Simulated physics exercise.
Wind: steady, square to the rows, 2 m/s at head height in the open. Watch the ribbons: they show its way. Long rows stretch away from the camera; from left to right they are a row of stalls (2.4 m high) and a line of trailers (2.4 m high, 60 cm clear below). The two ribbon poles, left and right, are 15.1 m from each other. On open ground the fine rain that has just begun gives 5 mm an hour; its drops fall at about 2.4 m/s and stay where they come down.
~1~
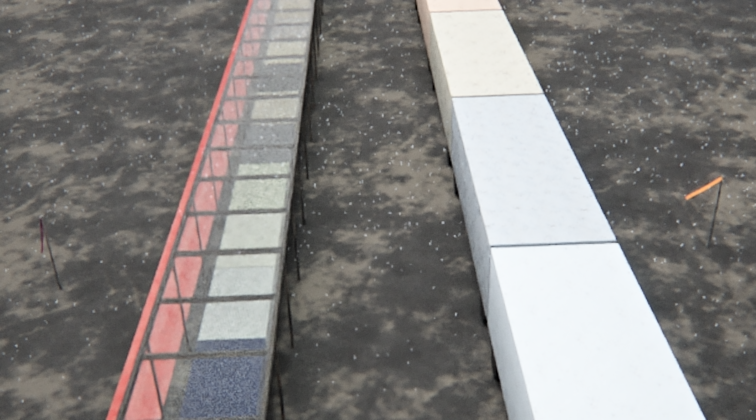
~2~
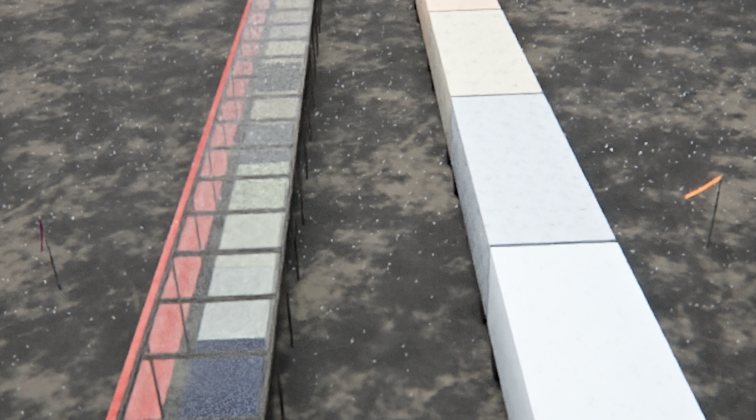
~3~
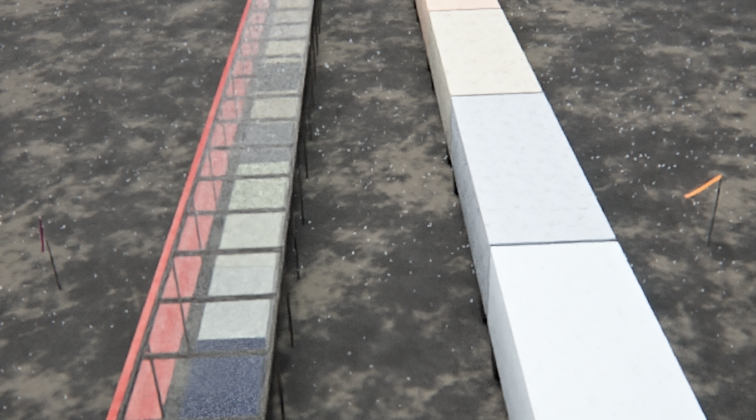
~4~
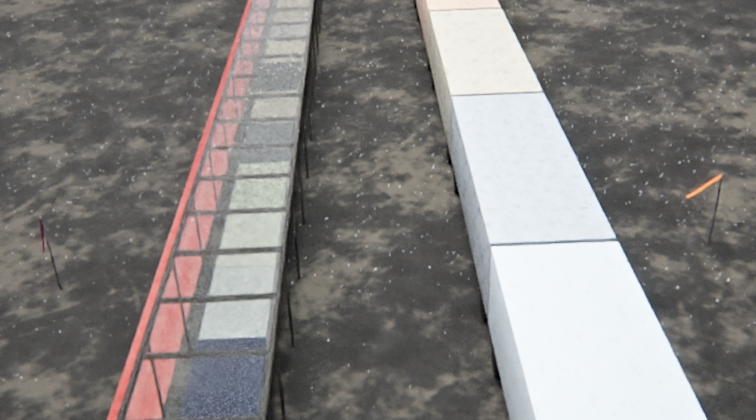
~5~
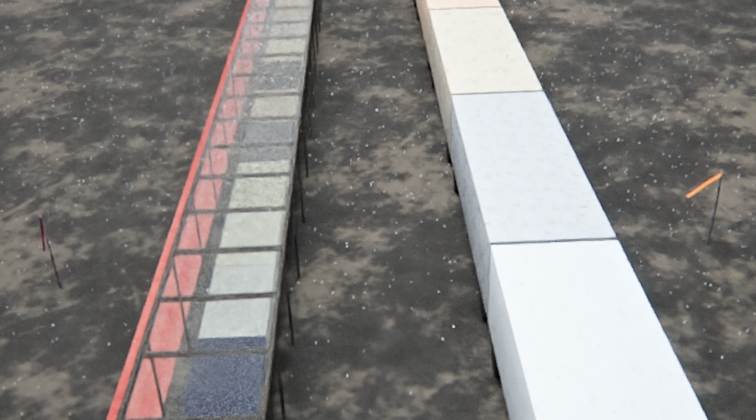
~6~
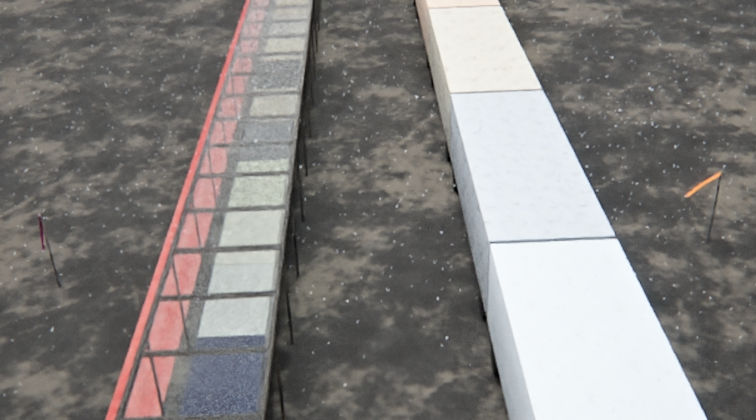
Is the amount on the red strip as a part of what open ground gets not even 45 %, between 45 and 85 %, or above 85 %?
On the red strip: From 45 to 85 % of what open ground gets.
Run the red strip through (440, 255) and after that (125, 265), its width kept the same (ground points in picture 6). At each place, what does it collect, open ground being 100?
Try 1: Near 70 %; try 2: Near 100 %.
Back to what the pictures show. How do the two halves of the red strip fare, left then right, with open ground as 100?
Left roughly 105 per cent, right roughly 25 per cent.
In 10 minutes the red strip collects 0.5 mm against 0.8 mm in the open.
In 30 minutes the red strip collects 1.6 mm against 2.5 mm in the open.
In 60 minutes the red strip collects 3.2 mm against 5.0 mm in the open, so the red strip has 65 % of the open amount; the left half of it has 103 %, the right half 27 %.
